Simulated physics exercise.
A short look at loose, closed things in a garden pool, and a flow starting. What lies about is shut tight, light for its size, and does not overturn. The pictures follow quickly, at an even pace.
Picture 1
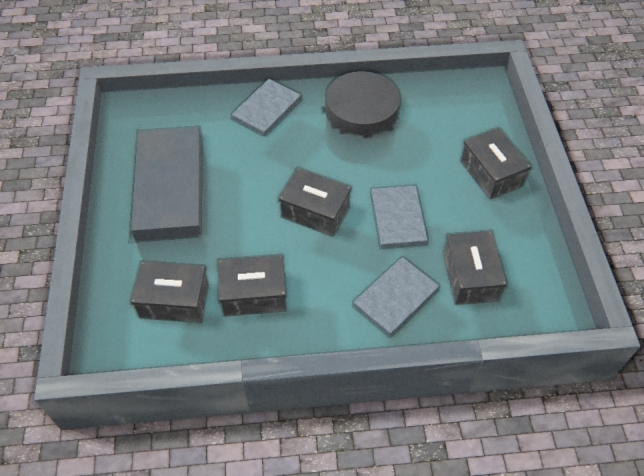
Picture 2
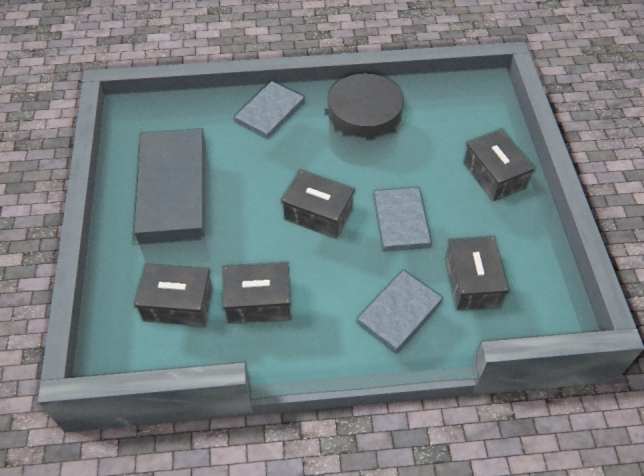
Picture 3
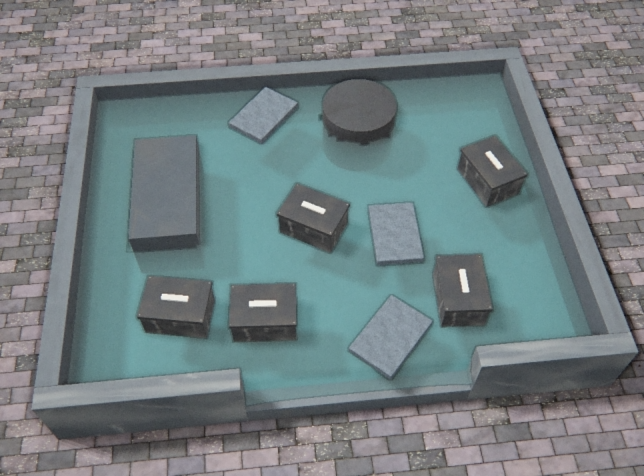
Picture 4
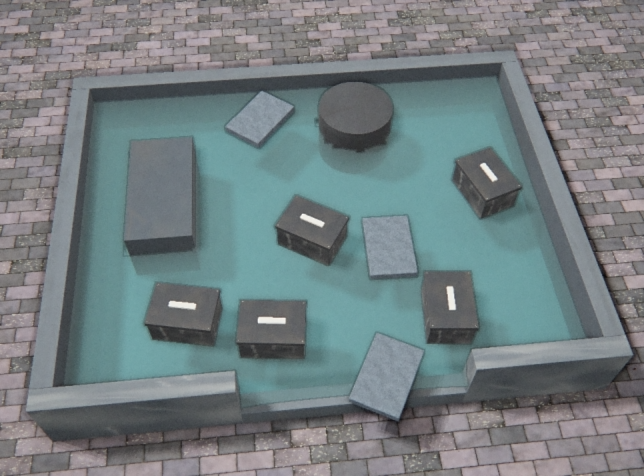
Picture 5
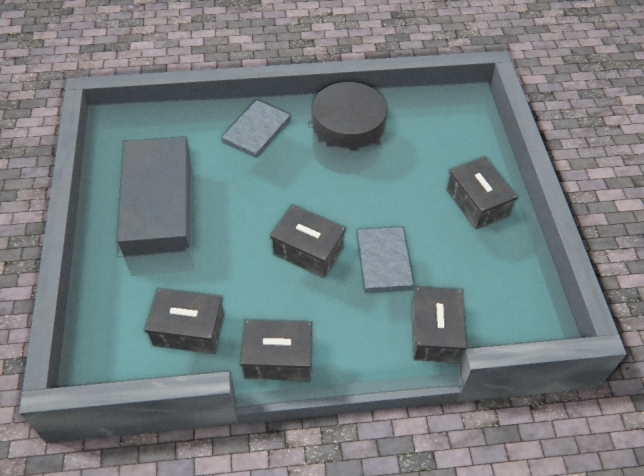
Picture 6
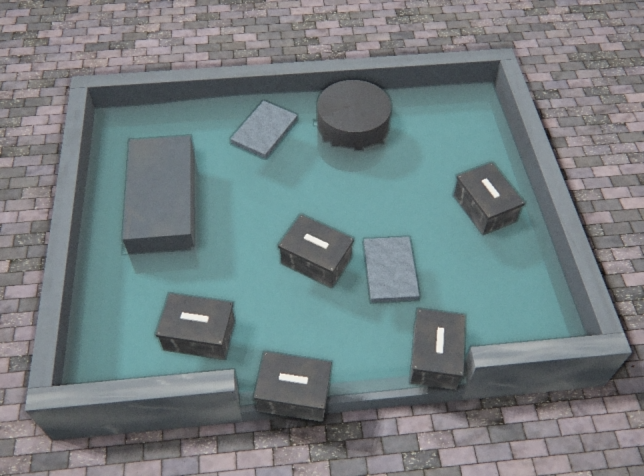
Dark boxes and flat grey slabs drifted toward a gap that opened in the front wall of a garden pool; one slab slipped out through it first, and then two boxes moved into the opening.
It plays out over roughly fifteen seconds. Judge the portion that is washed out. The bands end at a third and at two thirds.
It is two thirds or more.
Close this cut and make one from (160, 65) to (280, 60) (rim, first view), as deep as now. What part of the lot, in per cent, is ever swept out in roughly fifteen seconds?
I make it 40 per cent.
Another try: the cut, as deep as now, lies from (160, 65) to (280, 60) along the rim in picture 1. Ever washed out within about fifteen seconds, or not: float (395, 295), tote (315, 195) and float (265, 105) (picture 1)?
In turn: Stays, yes, gone.
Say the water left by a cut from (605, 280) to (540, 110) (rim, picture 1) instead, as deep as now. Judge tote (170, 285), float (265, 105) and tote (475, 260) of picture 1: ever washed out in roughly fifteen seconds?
One after the other: Stays, stays, carried outside.
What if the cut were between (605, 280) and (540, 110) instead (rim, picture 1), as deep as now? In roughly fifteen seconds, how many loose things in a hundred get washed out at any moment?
Near 60 in a hundred.
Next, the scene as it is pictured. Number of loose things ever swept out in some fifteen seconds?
That makes 6.
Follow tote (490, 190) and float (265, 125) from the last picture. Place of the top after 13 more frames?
Near (484, 238) and (275, 155).
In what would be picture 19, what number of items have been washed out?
I count 6.
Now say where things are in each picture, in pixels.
The first picture shows a tote at (252, 277), afloat; a tote at (476, 259) floats; 0 of 8 have shifted.
The second picture shows a tote at (256, 285) floats; a tote at (478, 264) floats; 1 of 8 have shifted.
The third picture shows a tote at (263, 304) floats, close to its start; a tote at (464, 282), afloat, close to its start; 5 of 8 have shifted.
The fourth picture shows a tote at (272, 321), afloat, close to its start; a tote at (451, 299), afloat, close to its start; 7 of 8 have shifted.
The fifth picture shows a tote at (277, 343), afloat, a stride from its start; a tote at (440, 317), afloat, a stride from its start; 8 of 8 have shifted.
The sixth picture shows a tote at (293, 380), afloat, a stride from its start; a tote at (440, 341), afloat, a stride from its start; 8 of 8 have shifted.
A moment on, 3 of 8 are out; 5 afloat.
Next, 6 of 8 are out; 2 afloat.
Later, 6 of 8 are out; 2 afloat.
In the end, 6 of 8 are out; 2 afloat.
